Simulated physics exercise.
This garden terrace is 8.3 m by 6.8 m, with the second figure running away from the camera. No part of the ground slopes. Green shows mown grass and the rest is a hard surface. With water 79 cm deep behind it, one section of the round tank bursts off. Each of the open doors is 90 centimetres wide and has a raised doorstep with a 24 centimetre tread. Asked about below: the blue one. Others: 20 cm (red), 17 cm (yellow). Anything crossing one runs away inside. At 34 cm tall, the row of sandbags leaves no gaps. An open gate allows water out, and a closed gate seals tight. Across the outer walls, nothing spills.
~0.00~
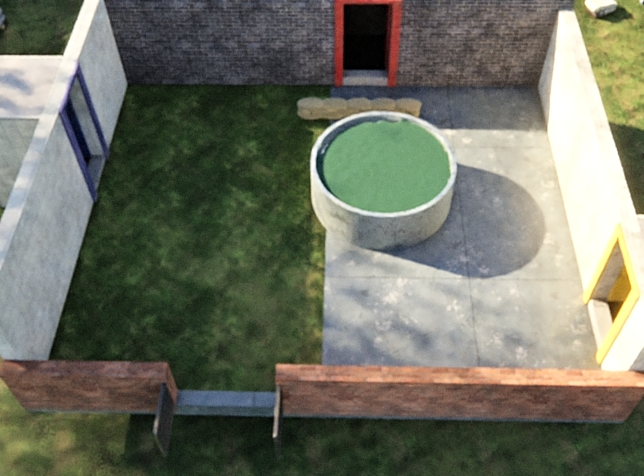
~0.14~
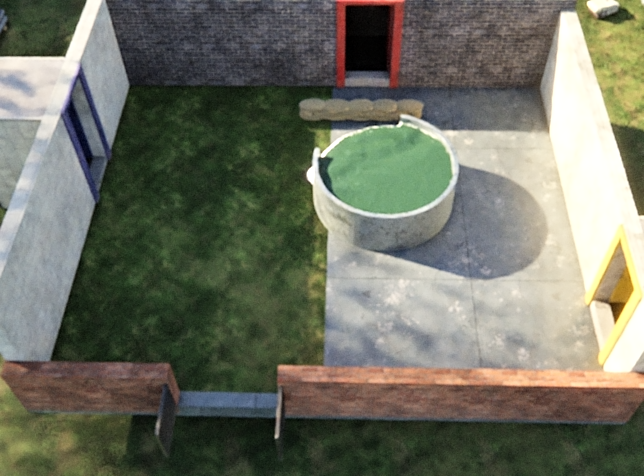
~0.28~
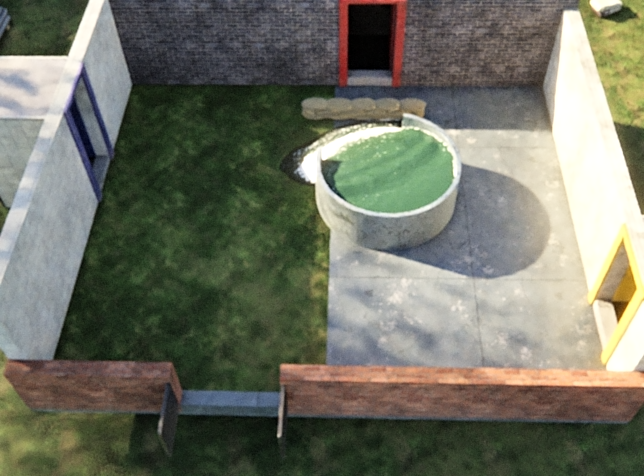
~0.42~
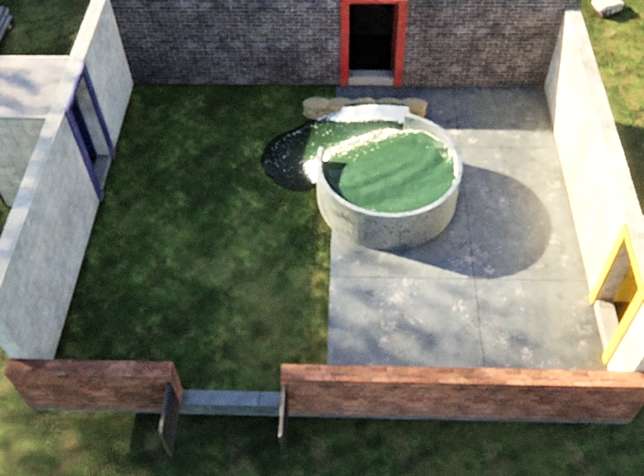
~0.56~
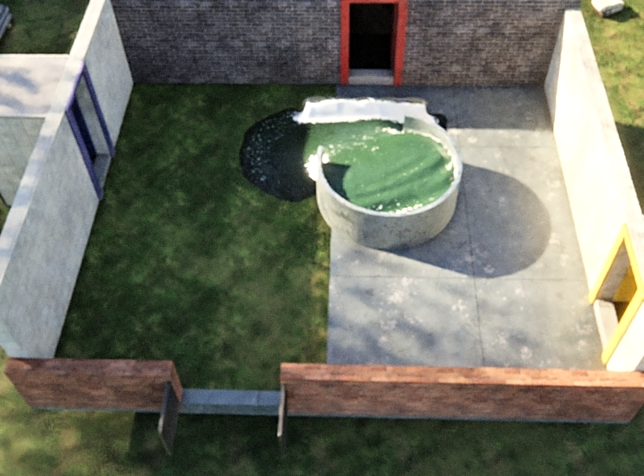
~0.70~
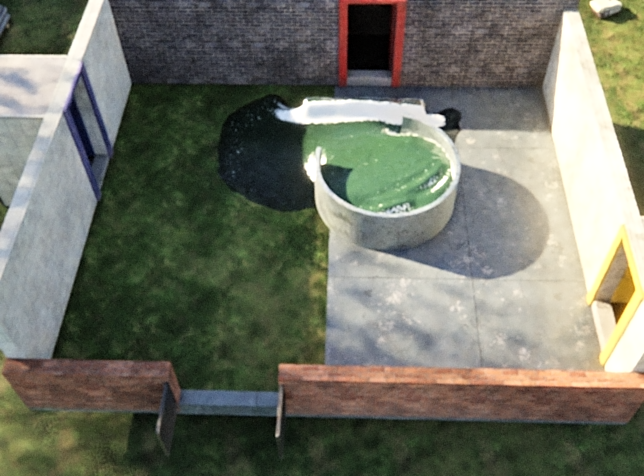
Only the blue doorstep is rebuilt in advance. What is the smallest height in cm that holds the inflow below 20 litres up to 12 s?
At least 11.5 cm.
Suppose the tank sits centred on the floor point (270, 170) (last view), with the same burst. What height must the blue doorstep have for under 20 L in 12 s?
Roughly 12.0 centimetres.
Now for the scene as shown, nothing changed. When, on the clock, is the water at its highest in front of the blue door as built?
Approximately 3.4 s.
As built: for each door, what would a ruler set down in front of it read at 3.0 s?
In cm: Blue 16, red 5, yellow 0.
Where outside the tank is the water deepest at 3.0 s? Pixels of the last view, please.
Check close to (138, 94).
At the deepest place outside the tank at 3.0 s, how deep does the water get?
About 31 cm.
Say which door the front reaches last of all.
It's the yellow door, I'd say.
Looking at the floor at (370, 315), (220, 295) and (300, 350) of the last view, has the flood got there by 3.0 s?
Point by point, the first is spared, the second spared and the third spared.
After 1.4 s water covers 25 % of the floor, deepest (53 cm) near (353, 127); it has not reached the blue door.
After 3.0 s water covers 45 % of the floor, deepest (31 cm) near (138, 94); 16 cm at the blue door, 0 litres in over its 11 cm doorstep.
After 12.0 s water covers 95 % of the floor, deepest (9 cm) near (436, 395); 6 cm at the blue door, 25 litres in over its 11 cm doorstep.
At the blue door as built, the water arrived by 2.7 s and peaked near 18 cm at 3.4 s.
With a doorstep of 10.5 cm, 29 litres would have come in within the 12 s; with 14 cm, 8 litres. So under 20 litres takes about 11.5 cm.
